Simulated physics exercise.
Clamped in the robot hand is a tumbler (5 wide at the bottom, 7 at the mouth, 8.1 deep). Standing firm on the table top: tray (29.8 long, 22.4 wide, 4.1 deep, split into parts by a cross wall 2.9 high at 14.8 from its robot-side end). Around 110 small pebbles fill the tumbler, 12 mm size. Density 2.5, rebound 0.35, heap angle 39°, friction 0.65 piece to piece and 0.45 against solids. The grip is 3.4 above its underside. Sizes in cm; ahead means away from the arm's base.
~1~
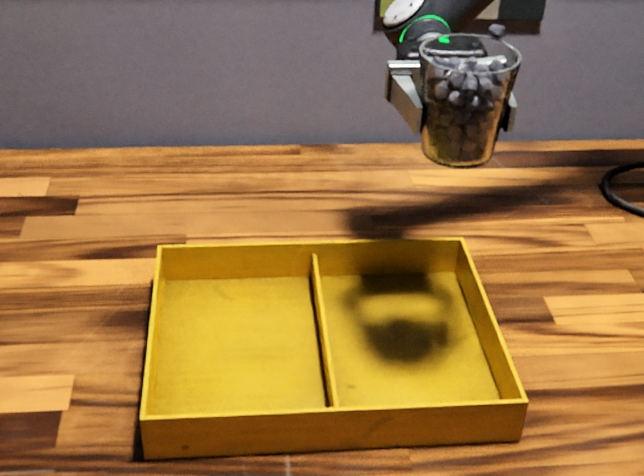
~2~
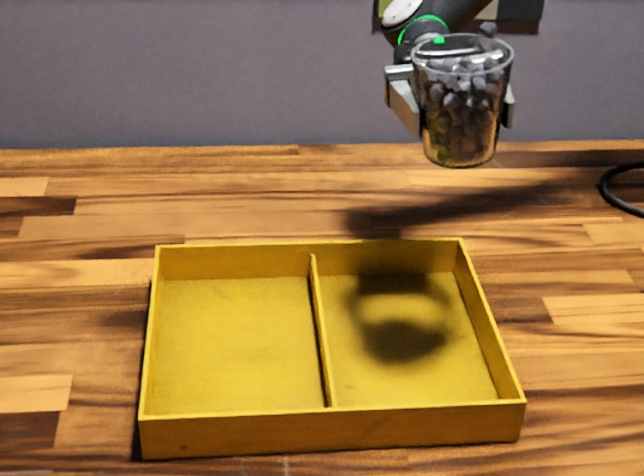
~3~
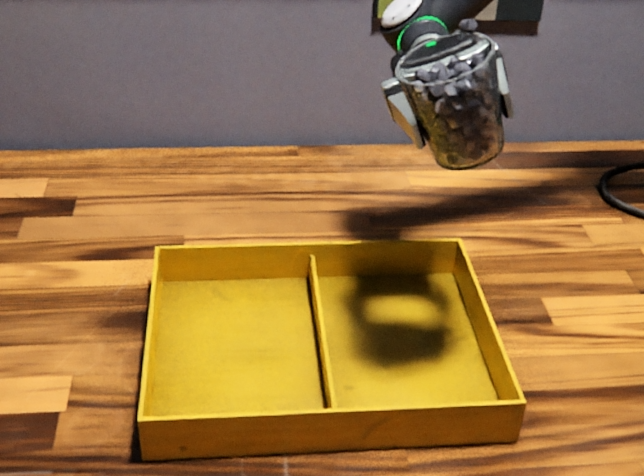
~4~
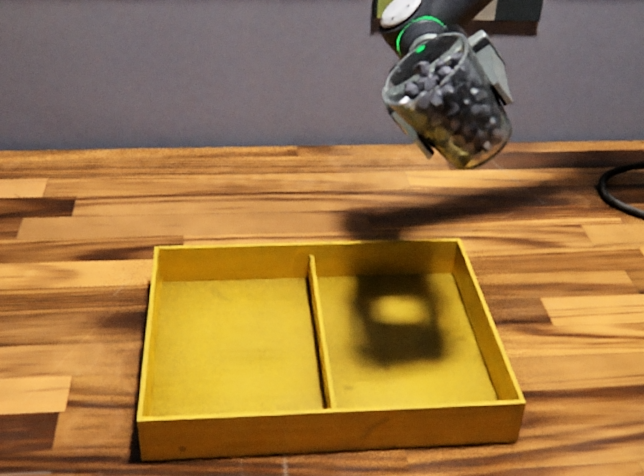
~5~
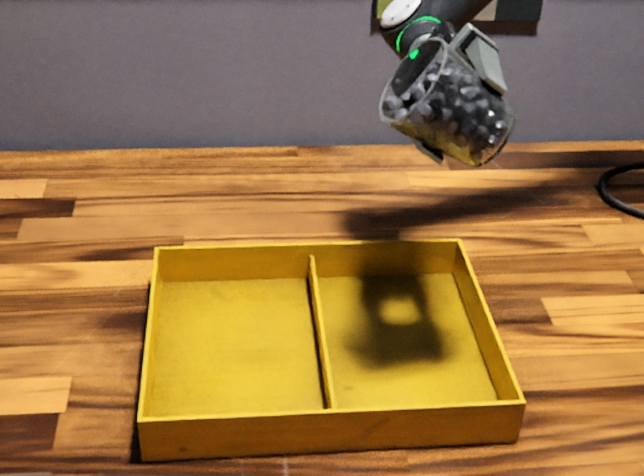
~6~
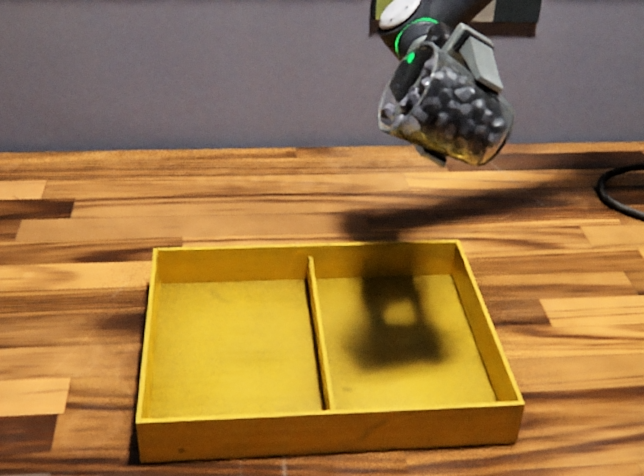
We see a robot gripper holding a clear tumbler of dark pebbles above a yellow two-part tray on a wooden table; the tumbler starts upright, then the gripper steadily tilts it steeply, its mouth turning left.
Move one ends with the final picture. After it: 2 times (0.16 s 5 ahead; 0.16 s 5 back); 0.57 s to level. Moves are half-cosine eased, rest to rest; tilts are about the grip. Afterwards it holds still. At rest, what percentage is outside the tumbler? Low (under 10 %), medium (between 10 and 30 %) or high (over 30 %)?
A medium share, between 10 and 30 %, ends outside the tumbler.
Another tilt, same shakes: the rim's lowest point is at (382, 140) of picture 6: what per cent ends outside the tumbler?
Some 45 per cent.
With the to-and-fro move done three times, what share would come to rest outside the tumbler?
In that case some 20 per cent.
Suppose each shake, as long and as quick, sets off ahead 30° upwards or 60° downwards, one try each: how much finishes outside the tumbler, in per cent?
About 30 and 5 per cent.
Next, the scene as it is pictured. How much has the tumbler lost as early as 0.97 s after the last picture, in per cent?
Near 20 per cent so far.
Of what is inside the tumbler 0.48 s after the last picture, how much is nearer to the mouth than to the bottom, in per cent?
About 50 per cent.
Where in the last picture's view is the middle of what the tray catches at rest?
At about (345, 351).
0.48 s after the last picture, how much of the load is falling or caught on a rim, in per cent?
About 0 per cent.
Then, 0.48 s later, tilted 60° forward, highest piece 26 above the table; 96 in the tumbler, 7 in the robot-side part, 5 in the far-side part.
Then, 0.97 s later, tilted 23° forward, highest piece 28 above the table; 87 in the tumbler, 14 in the robot-side part, 7 in the far-side part.
Then, 1.41 s later, level, highest piece 29 above the table; 87 in the tumbler, 14 in the robot-side part, 7 in the far-side part.
Then, 2.46 s later, level, highest piece 29 above the table; 87 in the tumbler, 14 in the robot-side part, 7 in the far-side part.
At rest, 87 in the tumbler, 14 in the robot-side part, 7 in the far-side part. That is 19 % outside the tumbler.
